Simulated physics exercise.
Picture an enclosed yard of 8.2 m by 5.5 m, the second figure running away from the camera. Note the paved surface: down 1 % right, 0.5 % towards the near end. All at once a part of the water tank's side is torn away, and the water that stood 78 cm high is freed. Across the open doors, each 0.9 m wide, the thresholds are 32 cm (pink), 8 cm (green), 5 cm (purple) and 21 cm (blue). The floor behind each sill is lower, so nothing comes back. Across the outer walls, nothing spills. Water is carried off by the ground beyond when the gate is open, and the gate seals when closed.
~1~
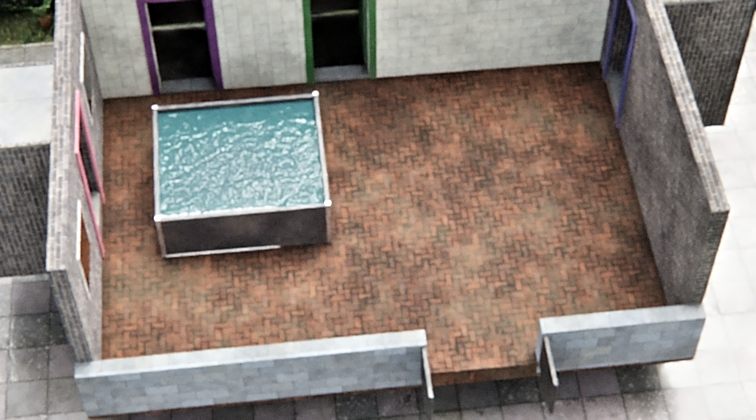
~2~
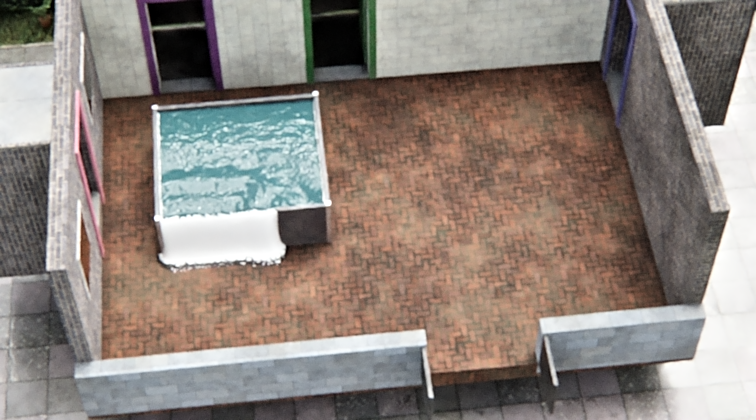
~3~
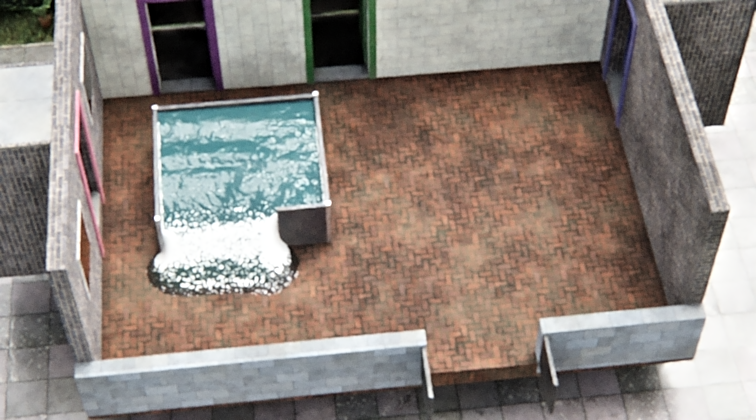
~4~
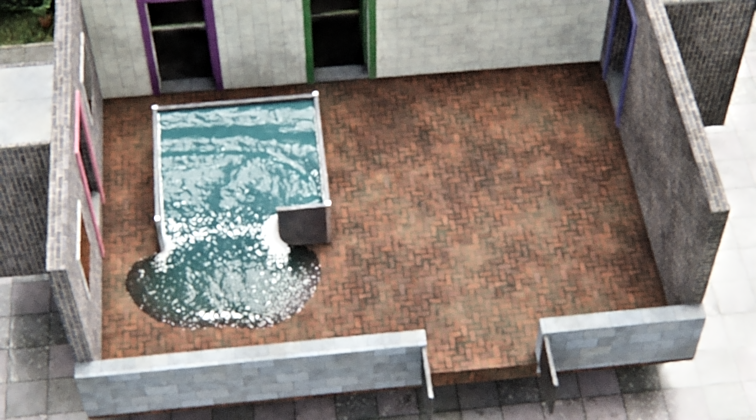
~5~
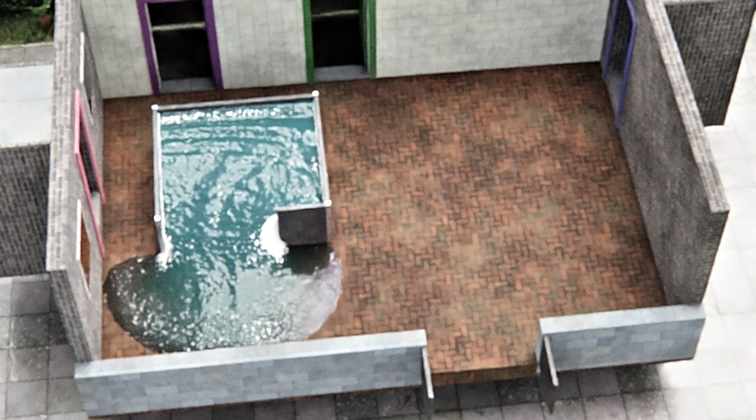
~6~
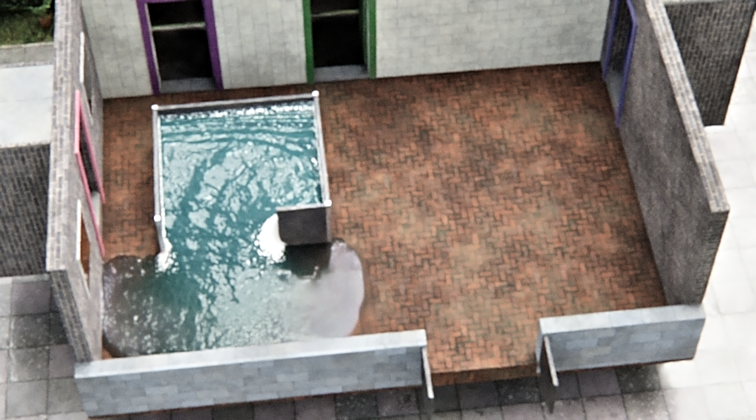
A square tank of blue-green water stands at the left of a walled yard paved in reddish-brown brick, seen from high above by a still camera. Purple- and green-framed openings line the pale back wall, and a low grey wall with a gap runs along the front. White water bursts from the tank's near side, then spreads across the bricks in a widening, darkening pool to the left and front walls.
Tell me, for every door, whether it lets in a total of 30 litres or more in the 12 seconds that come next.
For every door: The pink door does not; the green door does not; the purple door does; the blue door does not.
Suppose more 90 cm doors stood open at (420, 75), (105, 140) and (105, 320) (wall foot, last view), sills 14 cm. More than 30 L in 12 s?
Check each in turn: The first fails, the second fails, the third succeeds.
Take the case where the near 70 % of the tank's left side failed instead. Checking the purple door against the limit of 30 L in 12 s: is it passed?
At the purple door the limit is exceeded.
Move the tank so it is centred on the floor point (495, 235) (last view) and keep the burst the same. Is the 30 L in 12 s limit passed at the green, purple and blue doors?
Lab note: Green door limit not exceeded; purple door limit not exceeded; blue door limit not exceeded.
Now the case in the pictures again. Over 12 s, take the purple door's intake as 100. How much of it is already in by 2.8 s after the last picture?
About 0%.
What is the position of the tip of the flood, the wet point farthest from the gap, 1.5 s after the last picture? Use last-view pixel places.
Point: Roughly (562, 346) in the last view.
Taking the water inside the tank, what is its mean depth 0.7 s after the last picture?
Roughly 47 centimetres.
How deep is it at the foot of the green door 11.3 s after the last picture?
I'd put it near 8.5 cm.
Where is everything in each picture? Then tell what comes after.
The water tank at (240, 159) is whole and still, 78 cm deep, in the first picture.
Water pours out at (222, 238) and has run 0.9 m, to (165, 264); typically 6 cm deep outside, 78 cm at the water tank's back, in the second picture.
The front is at (152, 275), 1.1 m from the gap at (222, 239); 1.3 m2 of floor is under water; 78 cm left at the back of the water tank, in the third picture.
Water pours out at (222, 240) and has run 1.5 m, to (295, 306); typically 11 cm deep outside, 77 cm at the water tank's back, in the fourth picture.
Water pours out at (222, 240) and has run 2.1 m, to a hidden place; typically 8 cm deep outside, 69 cm at the water tank's back, in the fifth picture.
Water pours out at (222, 240) and has run 2.5 m, to a hidden place; typically 7 cm deep outside, 65 cm at the water tank's back, in the sixth picture.
Then, 0.7 s after the last picture water covers 20 % of the floor and is deepest (63 cm) near (103, 388); pink door not reached, green door not reached, purple door not reached, blue door not reached.
Then, 1.5 s after the last picture water covers 25 % of the floor and is deepest (57 cm) near (207, 379); pink door not reached, green door not reached, purple door not reached, blue door not reached.
Then, 2.8 s after the last picture water covers 60 % of the floor and is deepest (30 cm) near (103, 388); pink door 13 cm at the sill, 0 L in, green door not reached, purple door not reached, blue door not reached.
Then, 6.3 s after the last picture water covers 95 % of the floor and is deepest (19 cm) near (436, 74); pink door 8 cm at the sill, 0 L in, green door 3 cm at the sill, 0 L in, purple door 10 cm at the sill, 67 L in, blue door 12 cm at the sill, 0 L in.
Then, 11.3 s after the last picture water covers 100 % of the floor and is deepest (20 cm) near (662, 337); pink door 6 cm at the sill, 0 L in, green door 8 cm at the sill, 2 L in, purple door 5 cm at the sill, 91 L in, blue door 11 cm at the sill, 0 L in.
